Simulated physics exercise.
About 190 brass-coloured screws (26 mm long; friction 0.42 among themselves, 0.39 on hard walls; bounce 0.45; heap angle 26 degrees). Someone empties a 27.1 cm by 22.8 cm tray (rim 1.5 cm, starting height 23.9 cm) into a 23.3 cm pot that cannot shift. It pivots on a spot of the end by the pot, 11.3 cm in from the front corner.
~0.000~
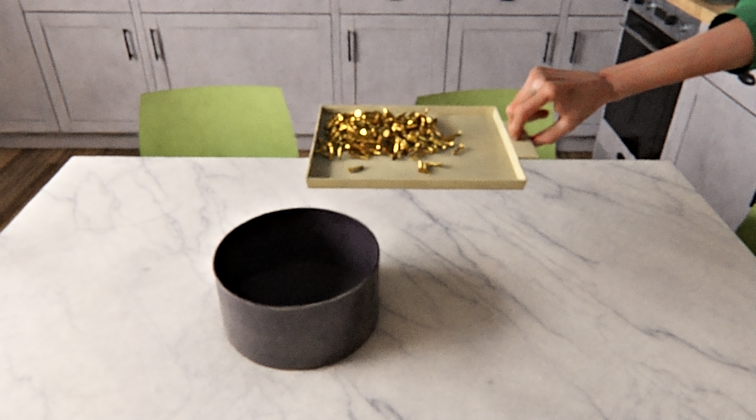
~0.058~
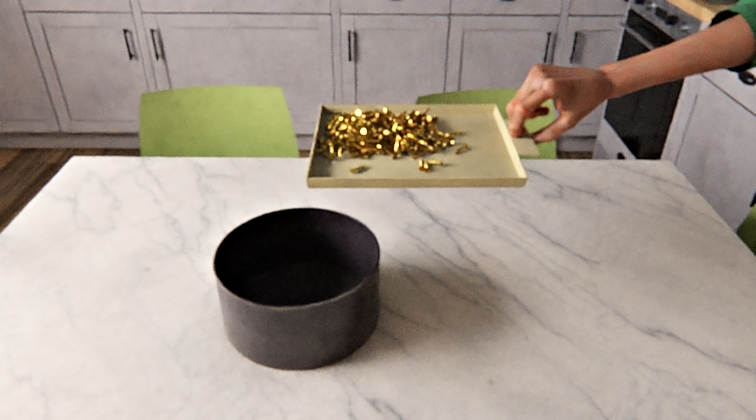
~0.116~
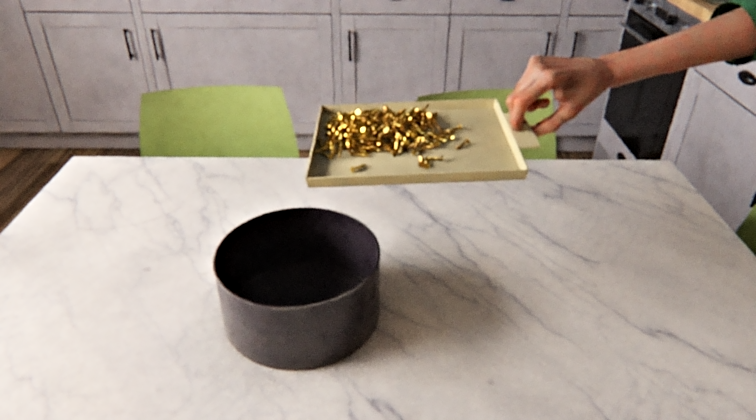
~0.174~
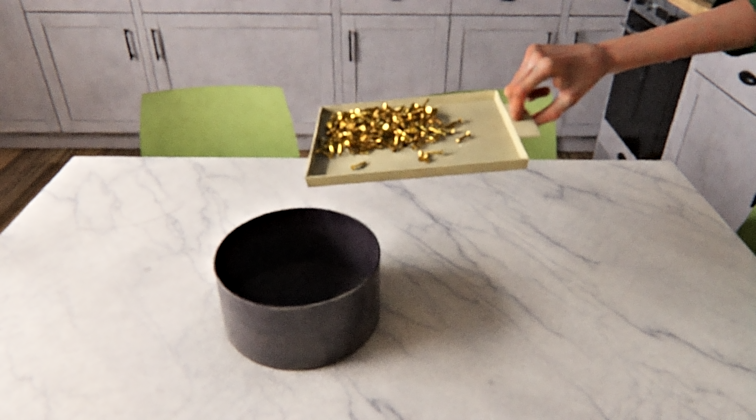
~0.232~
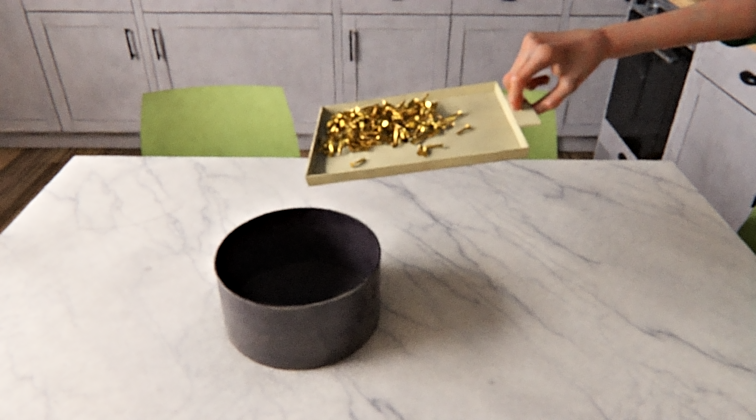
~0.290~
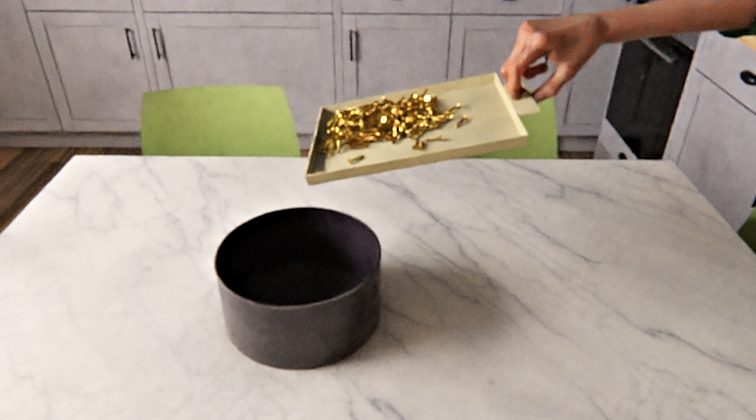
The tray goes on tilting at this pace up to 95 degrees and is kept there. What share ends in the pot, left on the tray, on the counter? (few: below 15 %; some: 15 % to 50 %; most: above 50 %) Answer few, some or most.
In the pot: Some; left on the tray: Few; on the counter: Most.
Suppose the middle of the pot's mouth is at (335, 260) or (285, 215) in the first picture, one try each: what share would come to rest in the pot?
Some 15 and 95 per cent.
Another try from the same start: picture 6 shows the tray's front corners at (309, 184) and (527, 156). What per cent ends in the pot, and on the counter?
Pot 100, counter 0.
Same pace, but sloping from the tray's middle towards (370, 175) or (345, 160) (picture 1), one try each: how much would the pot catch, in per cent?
About 100 and 95 per cent.
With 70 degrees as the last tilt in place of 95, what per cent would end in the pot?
In that case some 20 per cent.
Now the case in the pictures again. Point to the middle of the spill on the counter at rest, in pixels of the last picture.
Around (288, 245).
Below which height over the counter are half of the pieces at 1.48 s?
Roughly 22 cm.
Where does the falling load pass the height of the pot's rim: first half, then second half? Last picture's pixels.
At about (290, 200), then at (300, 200).
Then, at 1.01 s, tilt 51 degrees; the tray holds 100 %, the pot 0 %.
Then, at 1.48 s, tilt 77 degrees; the tray holds 50 %, the pot 10 %.
After 2.03 s, tilt 95 degrees; the tray holds 0 %, the pot 35 %.
By 2.9 s all is still; pot 35 %, tray 0 %, counter 65 %.
